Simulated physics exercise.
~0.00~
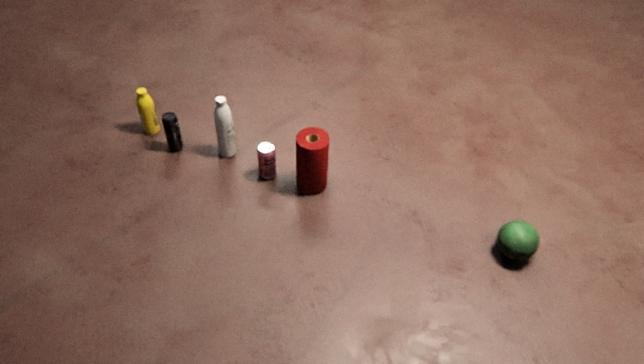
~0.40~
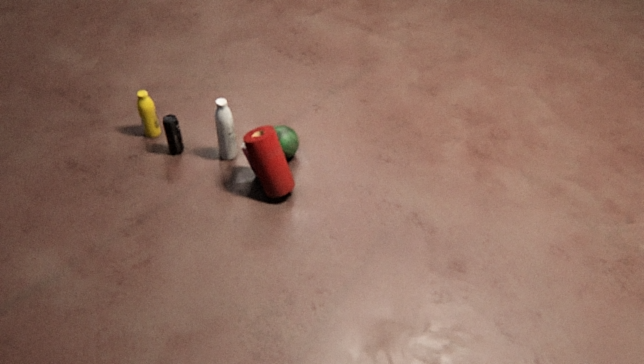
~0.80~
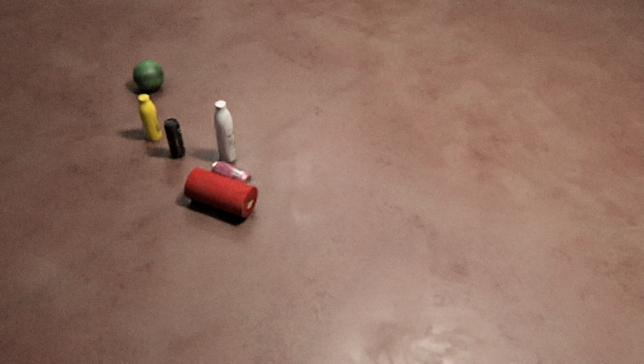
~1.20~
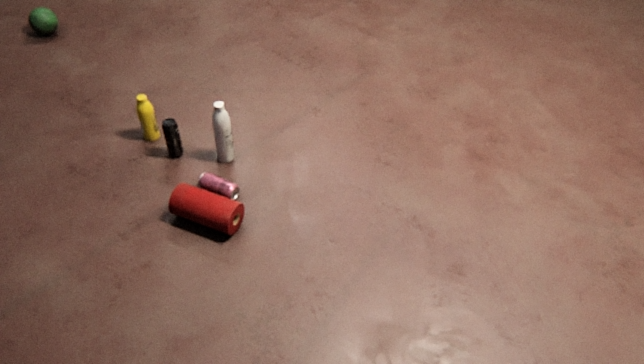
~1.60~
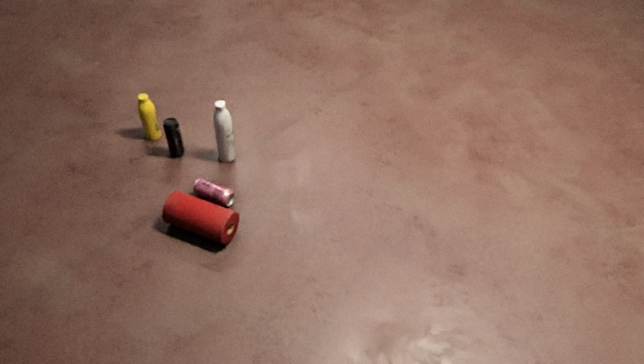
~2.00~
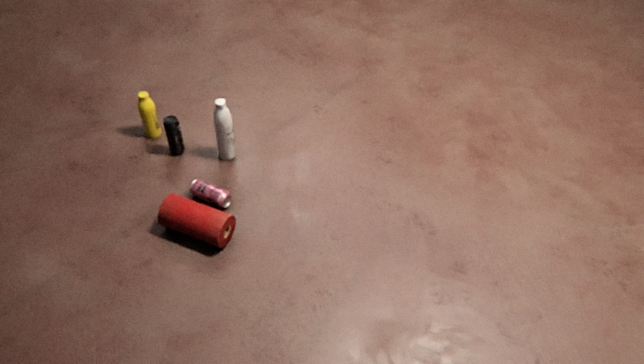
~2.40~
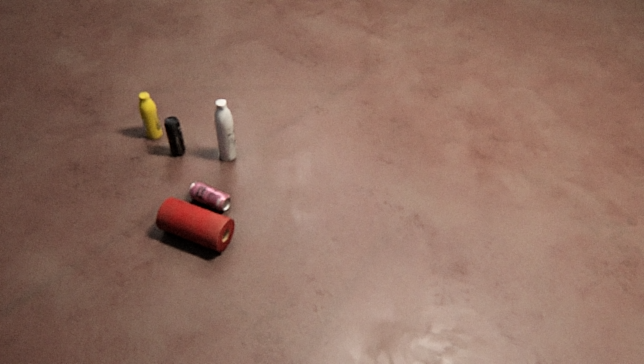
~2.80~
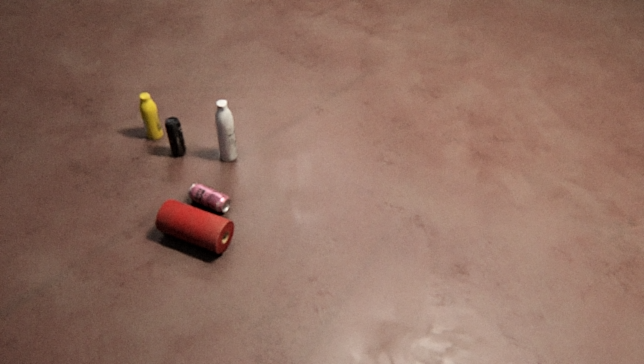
Red roll and pink can toppling as a green ball rolls leftward past and out of view, three bottle-like items left standing.
